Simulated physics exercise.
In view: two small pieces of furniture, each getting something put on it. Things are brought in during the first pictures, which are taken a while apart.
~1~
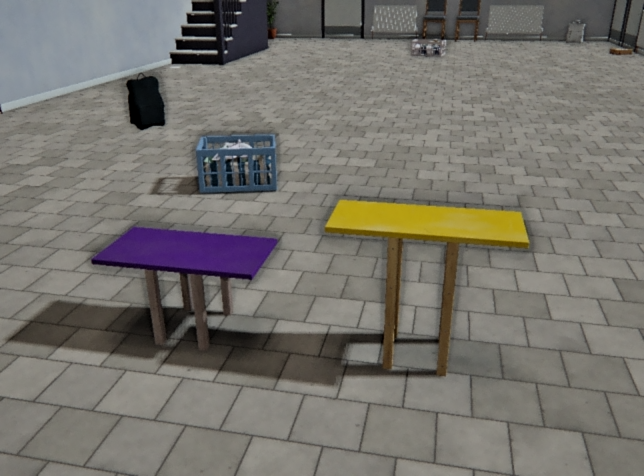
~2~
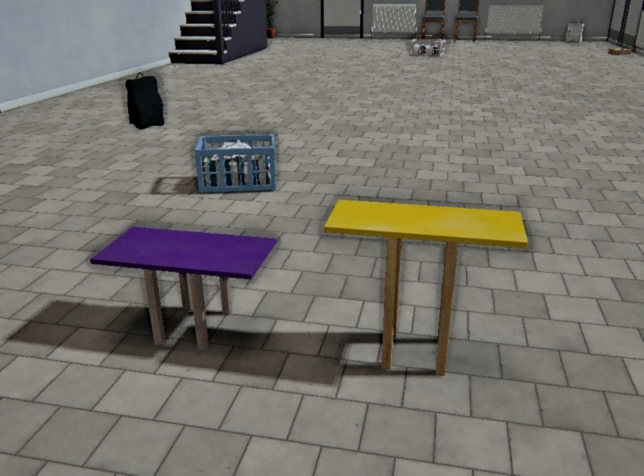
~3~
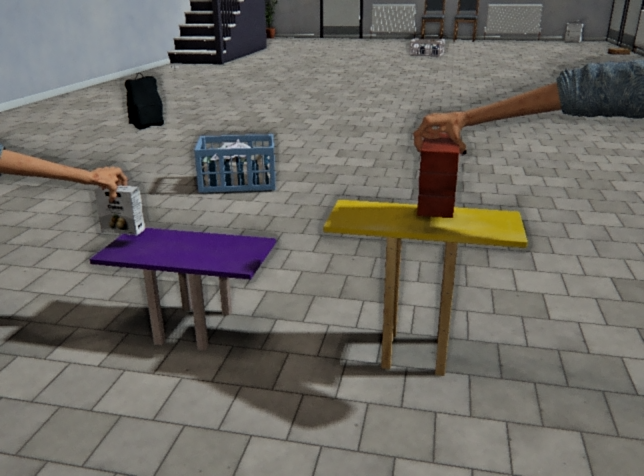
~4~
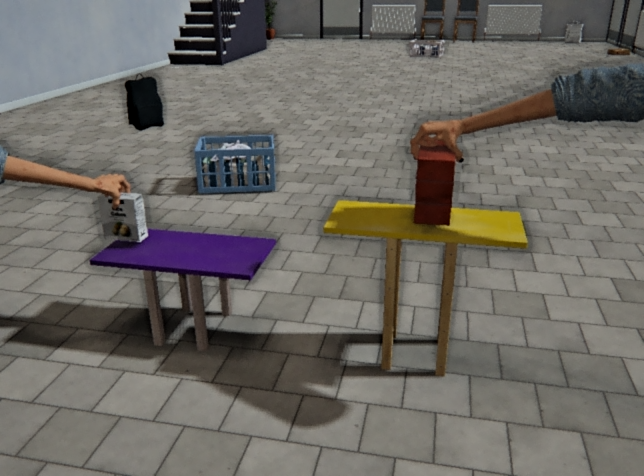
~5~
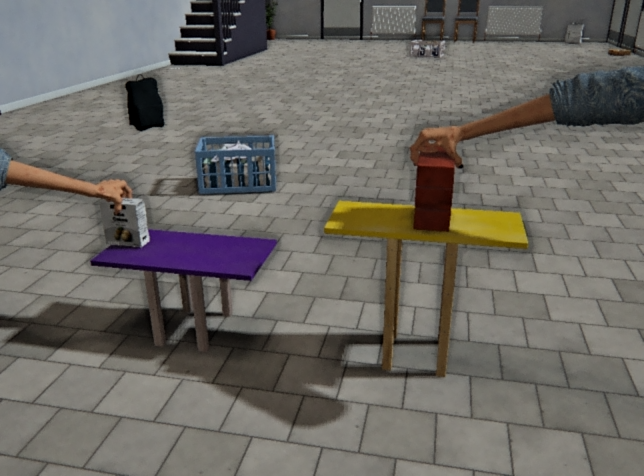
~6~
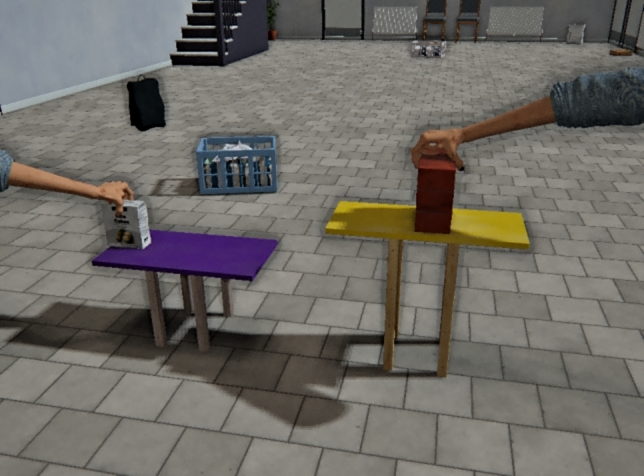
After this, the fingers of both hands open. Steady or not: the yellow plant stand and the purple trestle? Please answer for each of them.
As it turns out, the yellow plant stand stays upright; the purple trestle stays upright.
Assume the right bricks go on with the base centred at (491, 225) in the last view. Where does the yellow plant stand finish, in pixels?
End position approximately (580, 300).
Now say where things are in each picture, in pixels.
The first picture shows yellow plant stand (425, 222); purple trestle (188, 251).
The second picture shows purple trestle (187, 251).
The third picture shows still on the way; yellow plant stand (424, 222); right bricks (438, 174).
The fourth picture shows still on the way; purple trestle (186, 252); left packet (123, 217).
The fifth picture shows still on the way; yellow plant stand (425, 223); right bricks (435, 188).
The sixth picture shows in place, still held; yellow plant stand (426, 223); purple trestle (188, 253); left packet (126, 224).
Then, 0.60 s on from there, yellow plant stand at rest near (426, 223); purple trestle at rest near (188, 253).
In the end, the yellow plant stand keeps steady, near (425, 223); the purple trestle keeps steady, near (189, 253).
